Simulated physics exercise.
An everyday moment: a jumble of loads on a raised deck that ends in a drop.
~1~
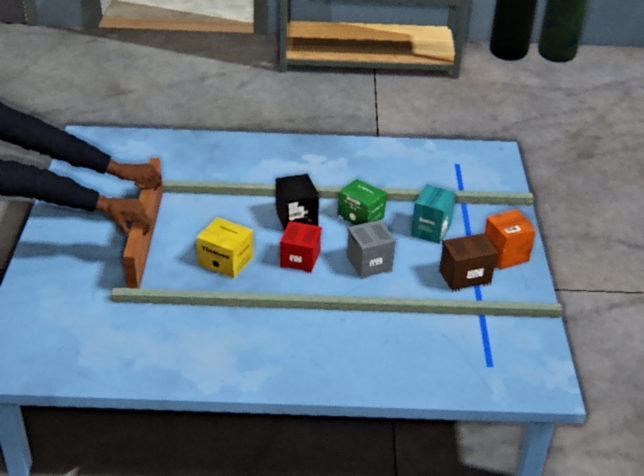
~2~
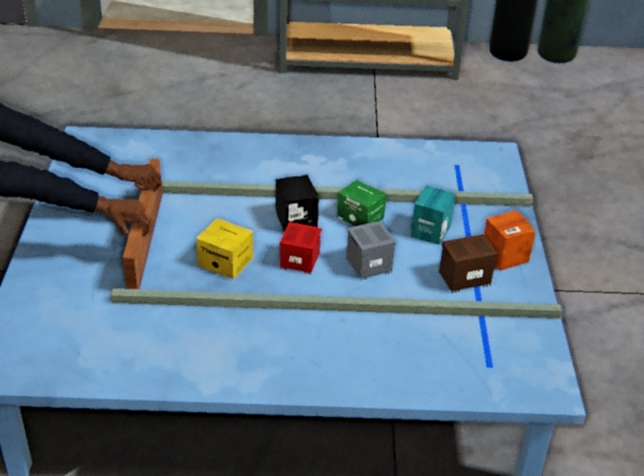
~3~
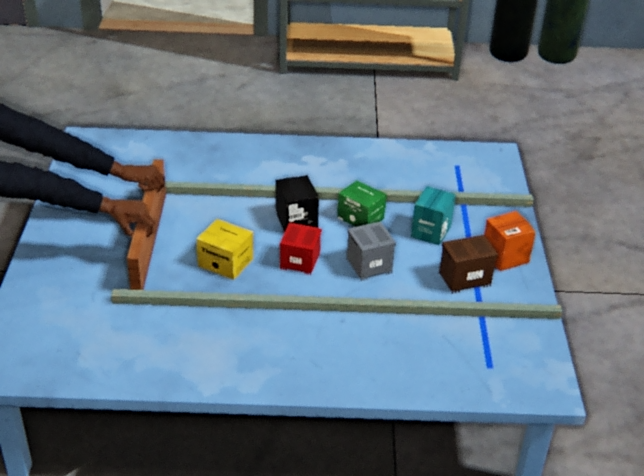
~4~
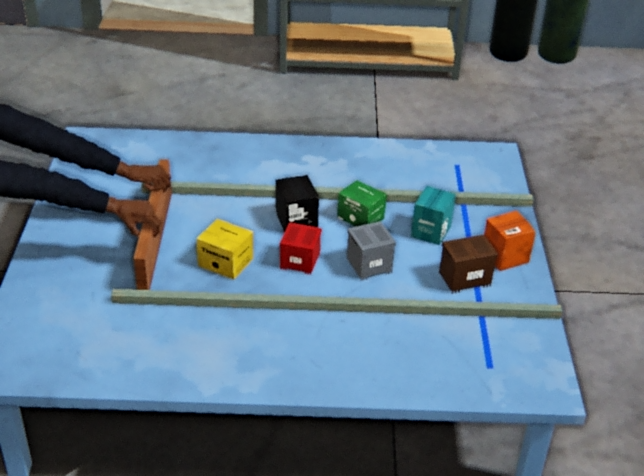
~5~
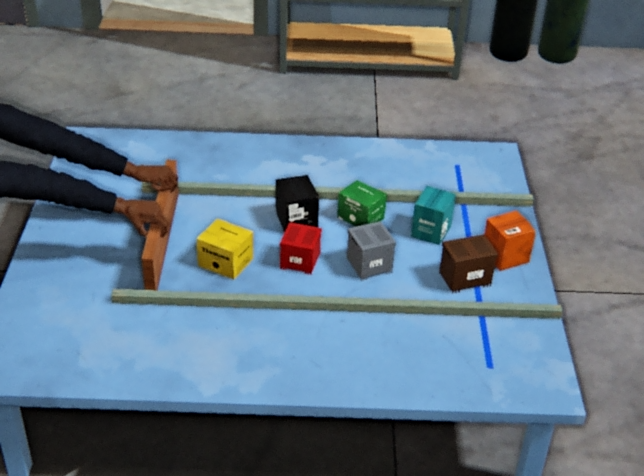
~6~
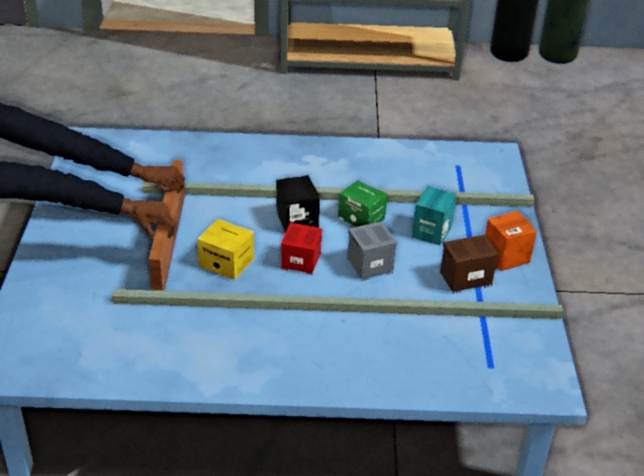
A wooden plank, held upright by two hands at the left of a blue table, slides slowly a short way right between two rails, nearing the yellow box. The yellow, red, black, green, grey, turquoise, brown and orange boxes stay in place, with the brown one over a blue tape line.
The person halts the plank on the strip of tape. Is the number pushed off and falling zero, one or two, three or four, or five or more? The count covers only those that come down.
It is three or four.
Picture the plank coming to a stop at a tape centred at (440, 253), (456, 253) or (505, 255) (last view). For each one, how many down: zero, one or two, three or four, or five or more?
Either one or two; 3 or 4; more than four.
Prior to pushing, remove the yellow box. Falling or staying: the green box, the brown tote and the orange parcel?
The green box is still up, the brown tote goes down and the orange parcel goes down.
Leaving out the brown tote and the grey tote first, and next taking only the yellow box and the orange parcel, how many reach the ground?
1 for the first case, 1 for the second.
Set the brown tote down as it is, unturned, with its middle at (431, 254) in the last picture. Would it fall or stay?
Result: It falls away.
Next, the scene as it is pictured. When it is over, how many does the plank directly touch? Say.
At rest, 2 are in contact.
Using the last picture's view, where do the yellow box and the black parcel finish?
Yellow box at about (497, 253), black parcel at about (487, 214).
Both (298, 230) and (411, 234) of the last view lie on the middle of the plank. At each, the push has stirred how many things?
It comes to 4 for the first spot, 8 for the other.
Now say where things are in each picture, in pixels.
In the first frame, orange parcel (508, 239); brown tote (467, 263); turquoise parcel (433, 214); plank (145, 223); tape (472, 253).
In the second frame, brown tote (467, 264); green box (362, 205).
In the third frame, turquoise parcel (433, 215); red tote (301, 249).
In the fourth frame, orange parcel (508, 241); grey tote (370, 251).
In the fifth frame, brown tote (467, 264); yellow box (226, 249).
In the sixth frame, orange parcel (509, 241); brown tote (468, 264); turquoise parcel (434, 215); plank (168, 225); tape (473, 254).
Soon after, none off yet; orange parcel at rest near (509, 241); brown tote at rest near (468, 264); turquoise parcel at rest near (434, 215).
Then, none off yet; orange parcel at rest near (513, 241); brown tote moved about its own width near (510, 271); turquoise parcel moved a little near (454, 219).
By the end, the number that fall off is three or four; fallen, grey tote, brown tote and orange parcel.
